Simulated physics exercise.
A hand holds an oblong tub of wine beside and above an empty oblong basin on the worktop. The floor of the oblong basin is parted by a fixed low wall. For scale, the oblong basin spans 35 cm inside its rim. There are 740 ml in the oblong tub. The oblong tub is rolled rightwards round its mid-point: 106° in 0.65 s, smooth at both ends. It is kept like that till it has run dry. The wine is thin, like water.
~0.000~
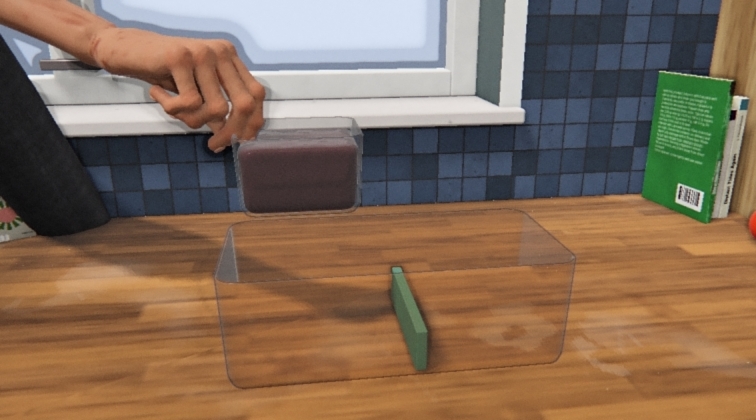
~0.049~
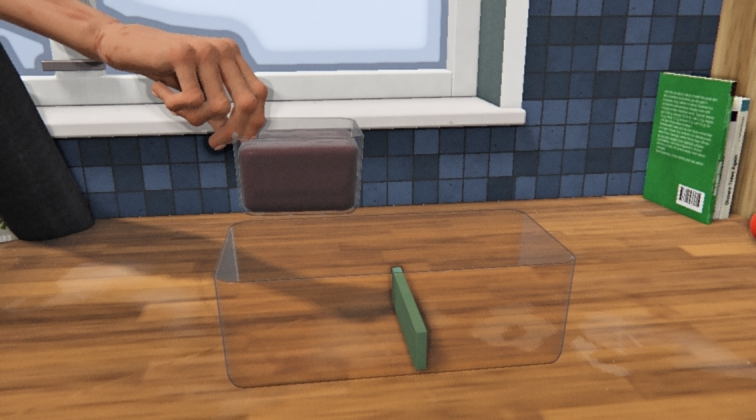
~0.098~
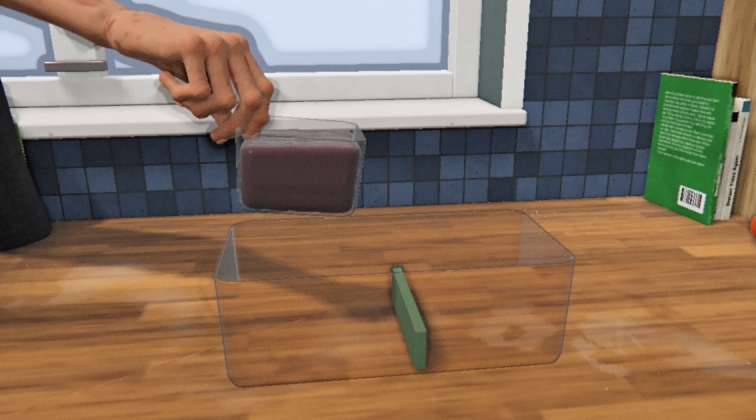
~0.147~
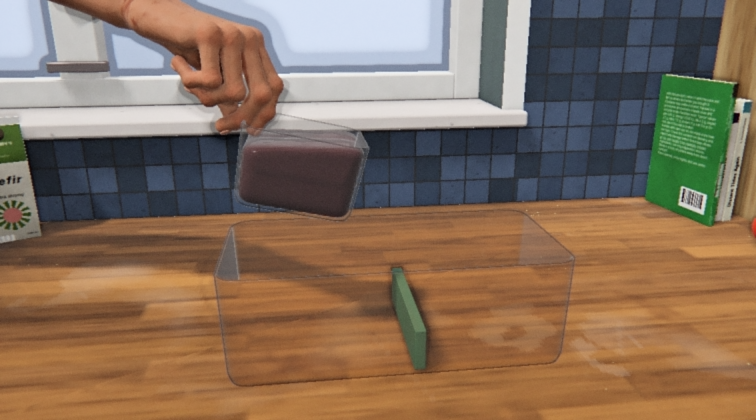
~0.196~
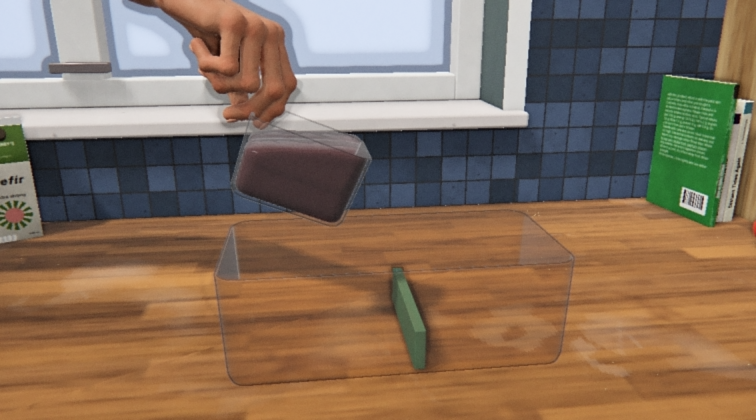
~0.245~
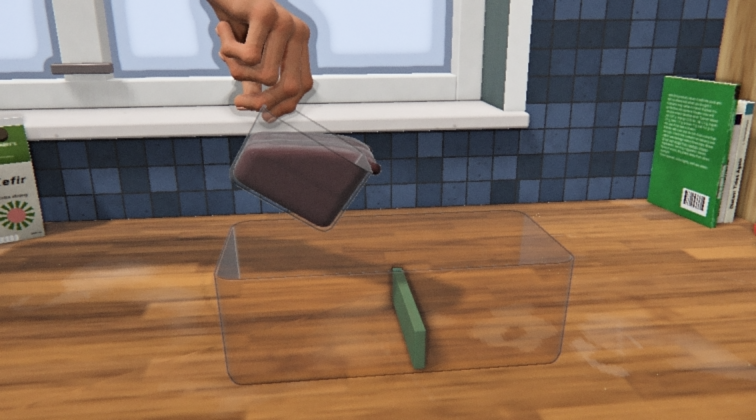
In the video, a hand above a worktop gradually tilts a clear tub of dark red liquid rightwards, beside and above an empty transparent basin with a low green divider, until a little liquid passes over the tub's edge.
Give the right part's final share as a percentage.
Roughly 50 per cent is past the wall.
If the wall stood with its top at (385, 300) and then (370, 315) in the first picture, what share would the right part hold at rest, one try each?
In turn about 75 and 85 per cent.
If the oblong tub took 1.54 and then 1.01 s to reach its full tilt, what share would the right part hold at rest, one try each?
First 65, then 65 per cent.
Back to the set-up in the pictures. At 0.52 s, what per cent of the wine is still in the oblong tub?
About 28 per cent.
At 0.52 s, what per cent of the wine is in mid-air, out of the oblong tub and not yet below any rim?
Some 24 per cent.
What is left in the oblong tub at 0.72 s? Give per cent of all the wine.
Near 5 in a hundred.
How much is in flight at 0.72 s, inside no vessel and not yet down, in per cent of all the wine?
Near 3 in a hundred.
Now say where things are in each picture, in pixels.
In the first picture, tilt 0°; pouring edge (357, 128); surface from (241, 140) to (354, 137); the oblong basin's rim runs from (223, 251) to (547, 234); the wall's top is at (408, 297).
In the second picture, tilt 1°; pouring edge (358, 129); surface from (242, 139) to (355, 137).
In the third picture, tilt 6°; pouring edge (360, 134); surface from (244, 139) to (357, 138).
In the fourth picture, tilt 13°; pouring edge (363, 141); surface from (246, 140) to (359, 140).
In the fifth picture, tilt 22°; pouring edge (366, 152); surface from (246, 141) to (366, 144); 1 per cent is over the edge.
In the sixth picture, tilt 33°; pouring edge (366, 164); surface from (245, 143) to (362, 154); 5 per cent is over the edge.
By 0.52 s the tilt is 95° and 27 per cent is still to pour, 16 is left of the wall and 32 right of it.
By 0.72 s the tilt is 106° and 5 per cent is still to pour, 43 is left of the wall and 50 right of it.
By 0.92 s the tilt is 106° and 0 per cent is still to pour, 48 is left of the wall and 49 right of it.
By 1.15 s the tilt is 106° and 0 per cent is still to pour, 49 is left of the wall and 50 right of it.
At rest 49 per cent lies left of the wall, 50 right of it and 1 outside.
